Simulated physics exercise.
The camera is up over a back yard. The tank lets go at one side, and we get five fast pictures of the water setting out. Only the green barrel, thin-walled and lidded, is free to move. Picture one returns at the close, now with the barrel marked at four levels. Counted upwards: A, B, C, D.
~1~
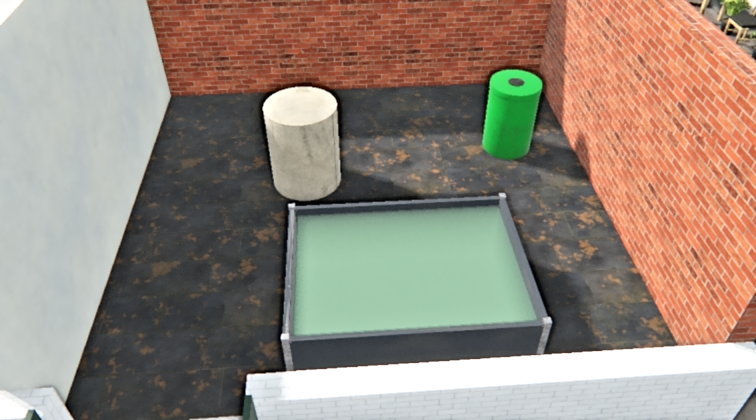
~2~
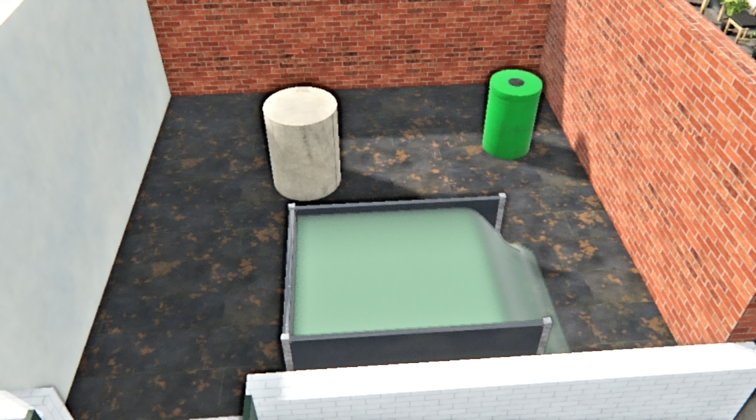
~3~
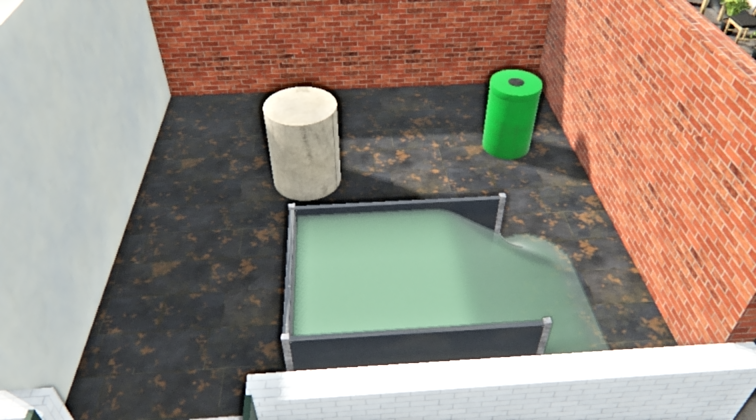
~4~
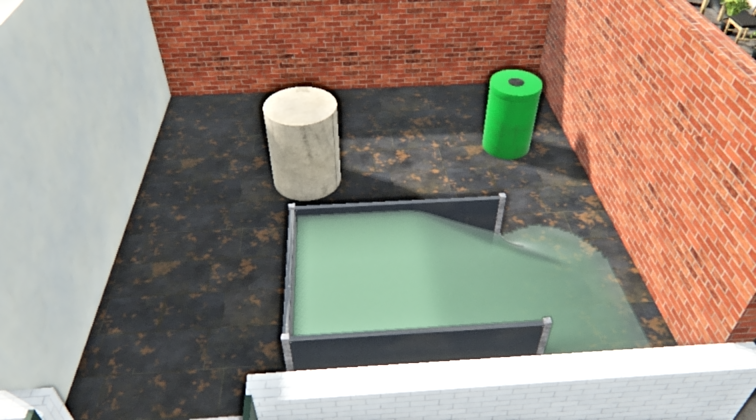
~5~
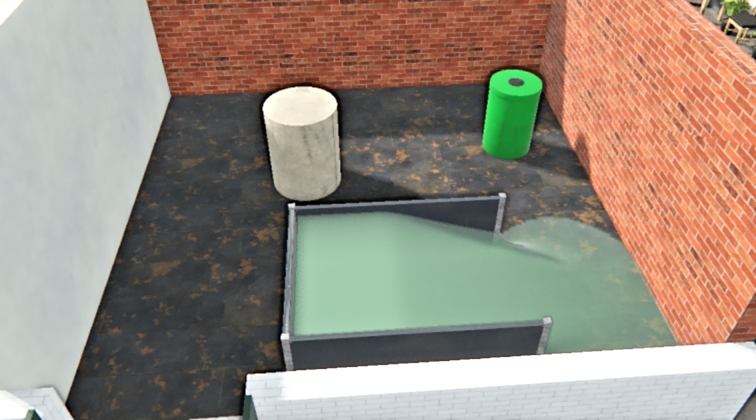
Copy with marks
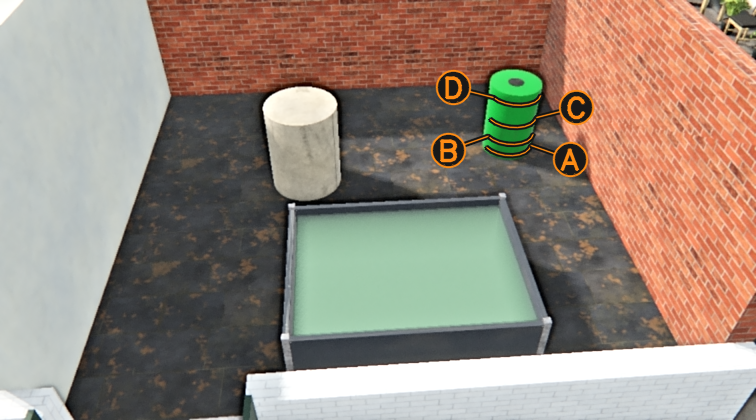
A tank of murky green water in a brick-walled yard lost its right side, and the water poured out and spread across the dark ground toward the right wall, while the green barrel and pale cylinder stayed still.
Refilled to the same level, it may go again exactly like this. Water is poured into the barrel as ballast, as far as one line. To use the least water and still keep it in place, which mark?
Go for C.
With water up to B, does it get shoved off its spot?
Yes, that goes wrong.
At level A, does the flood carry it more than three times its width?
Yes, clearly.
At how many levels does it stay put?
Two.
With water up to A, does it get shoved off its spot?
Yes.
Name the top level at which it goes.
B it is.
On the marked copy, A at (512, 155); B at (514, 144); C at (517, 127); D at (521, 105); from the bottom up A, B, C, D.
With A, it is pushed about 7 times its own width away.
With B, it is pushed about its own width away.
With C, it does not move.
With D, it does not move.
